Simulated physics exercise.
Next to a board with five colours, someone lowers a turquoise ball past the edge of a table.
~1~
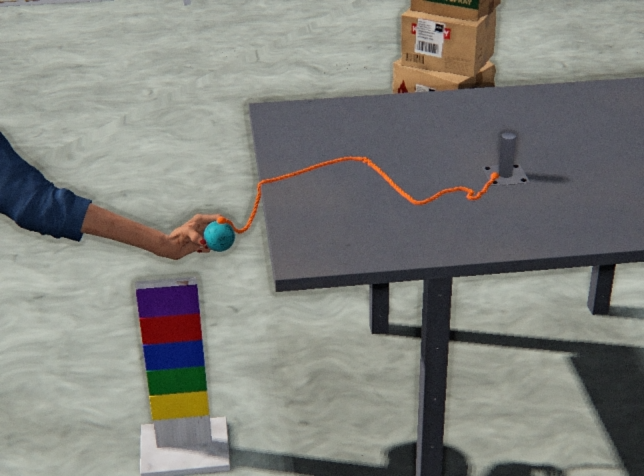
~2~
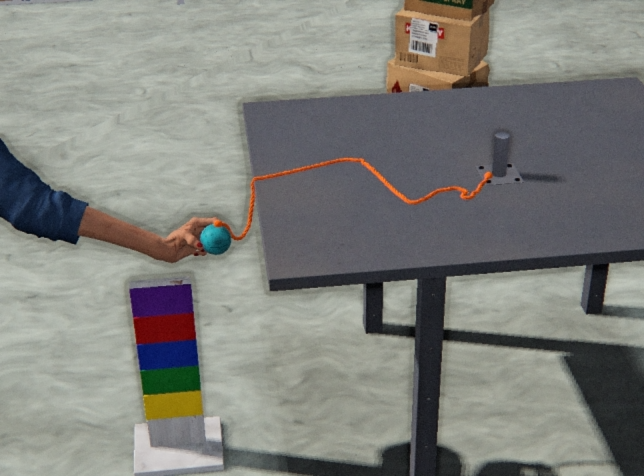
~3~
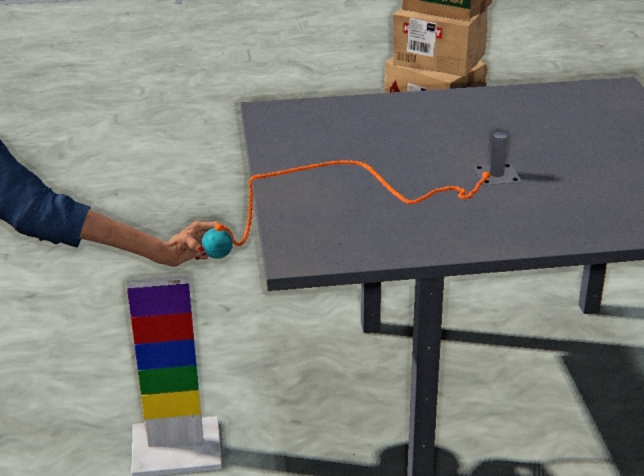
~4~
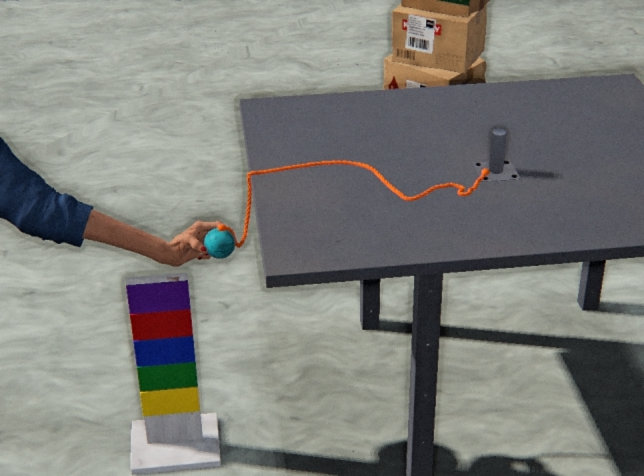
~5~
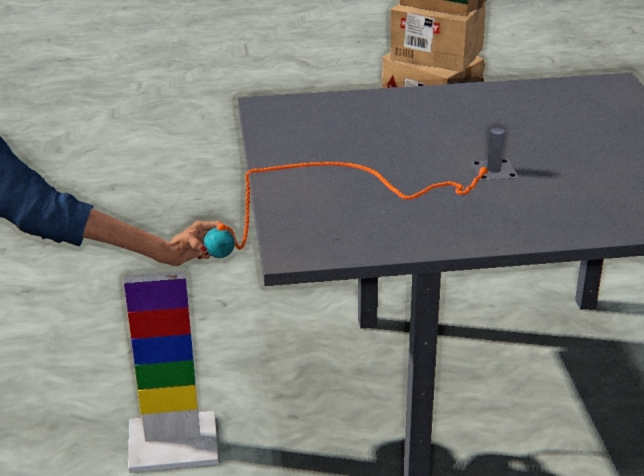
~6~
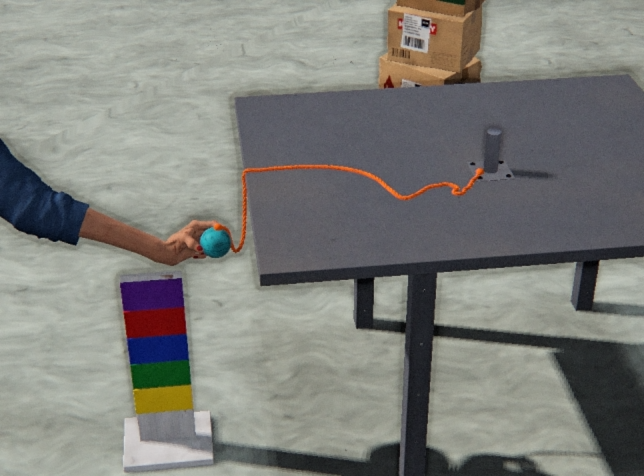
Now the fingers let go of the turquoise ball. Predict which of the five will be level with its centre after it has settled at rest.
I predict yellow.
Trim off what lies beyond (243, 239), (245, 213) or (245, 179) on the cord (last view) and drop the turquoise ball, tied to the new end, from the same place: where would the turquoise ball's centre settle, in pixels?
Going through them in turn gives (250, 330), (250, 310) and finally (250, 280).
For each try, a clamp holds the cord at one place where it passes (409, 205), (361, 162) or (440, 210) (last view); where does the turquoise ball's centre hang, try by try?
Approximately (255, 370), (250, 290) and (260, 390), respectively.
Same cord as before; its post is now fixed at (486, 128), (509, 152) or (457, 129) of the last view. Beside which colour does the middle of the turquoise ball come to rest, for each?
Going case by case, it's green, green and finally yellow.
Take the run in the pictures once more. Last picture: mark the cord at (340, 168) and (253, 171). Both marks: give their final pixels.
One ends up around (257, 192), the other around (253, 264).
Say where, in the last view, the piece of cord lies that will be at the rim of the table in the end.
Look close to (329, 167) - that's the one.
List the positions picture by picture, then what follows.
The first picture shows turquoise ball (219, 236); purple (168, 303); red (171, 330); blue (174, 356); green (177, 382); yellow (180, 407).
The second picture shows turquoise ball (216, 240); cord through (473, 194) (422, 200) (375, 172) (312, 167) (253, 200).
The third picture shows turquoise ball (217, 243).
The fourth picture shows turquoise ball (220, 243); cord through (470, 190) (419, 197) (371, 169) (294, 167) (248, 212).
The fifth picture shows turquoise ball (219, 243).
The sixth picture shows turquoise ball (216, 243); cord through (464, 190) (413, 196) (355, 171) (275, 169) (244, 223).
Early on, ball near (233, 380); level with yellow.
Midway, ball near (272, 384); level with yellow.
Near the end, ball near (251, 391); level with yellow.
Finally, ball near (258, 390); level with yellow. At yellow.
